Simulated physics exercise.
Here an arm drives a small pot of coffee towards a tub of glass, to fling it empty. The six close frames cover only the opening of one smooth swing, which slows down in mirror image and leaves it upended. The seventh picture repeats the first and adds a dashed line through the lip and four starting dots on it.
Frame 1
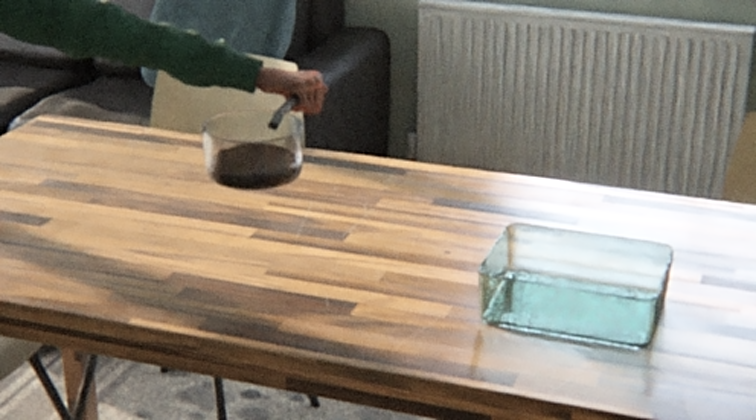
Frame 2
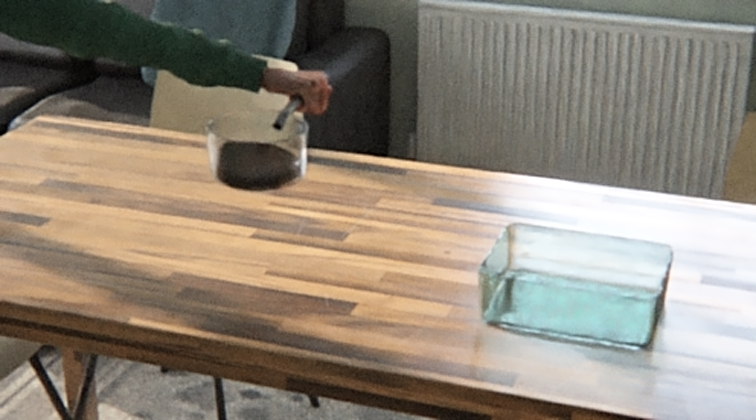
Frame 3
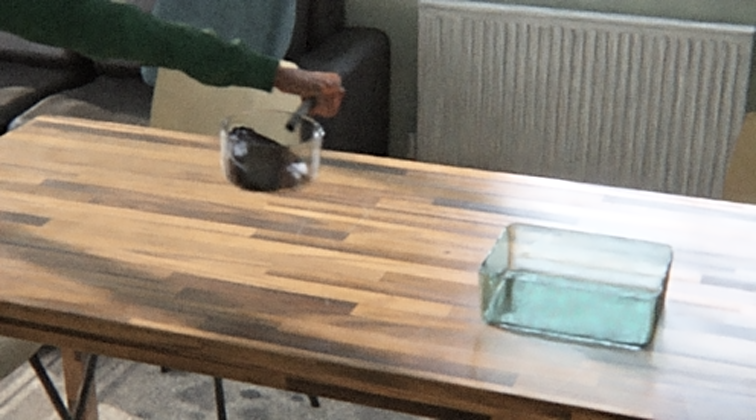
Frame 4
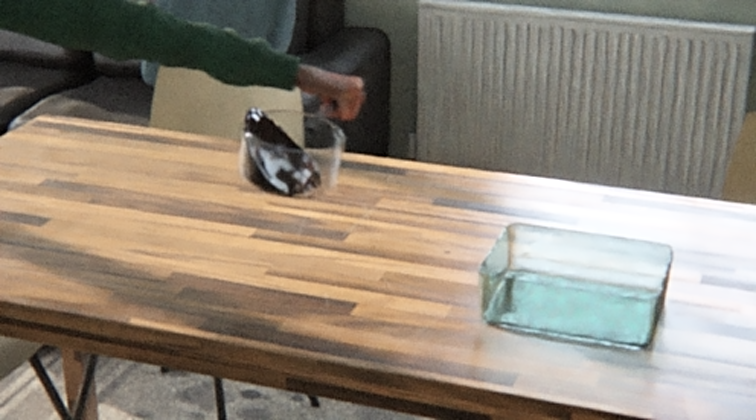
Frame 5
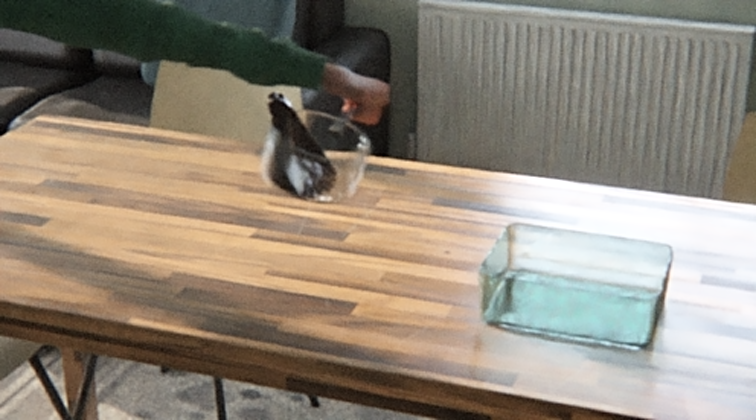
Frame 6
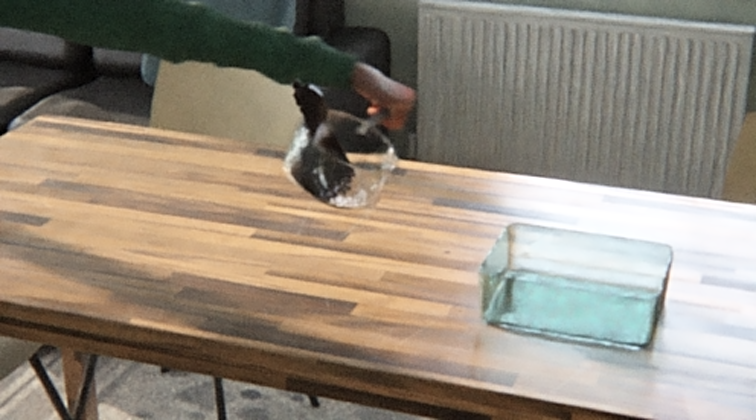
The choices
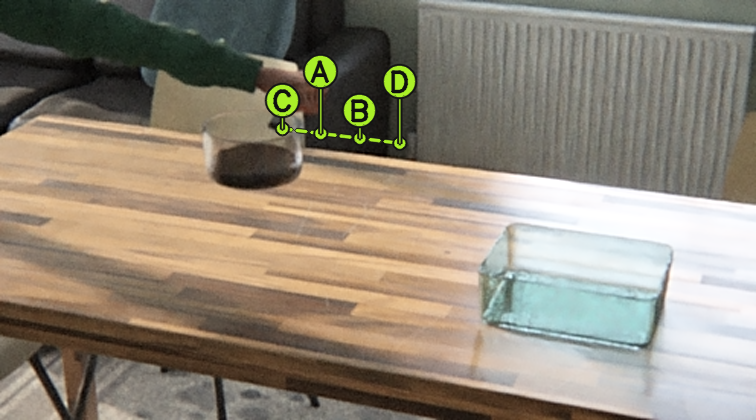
An arm swings a clear pot rightward and tilts it as dark liquid surges up its left side.
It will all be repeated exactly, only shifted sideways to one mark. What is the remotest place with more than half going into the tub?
Go for A.
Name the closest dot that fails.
The answer is C.
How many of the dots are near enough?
Three of the four.
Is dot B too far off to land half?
No.
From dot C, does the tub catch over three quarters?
No.
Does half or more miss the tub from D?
No, not at all.
On the marked copy, A at (320, 133); B at (359, 138); C at (282, 128); D at (399, 143).
With A, about 63 % lands in the tub, 25 % falls short and 13 % goes beside or beyond.
With B, about 68 % lands in the tub, 15 % falls short and 17 % goes beside or beyond.
With C, about 34 % lands in the tub, 51 % falls short and 14 % goes beside or beyond.
With D, about 67 % lands in the tub, 3 % falls short and 31 % goes beside or beyond.
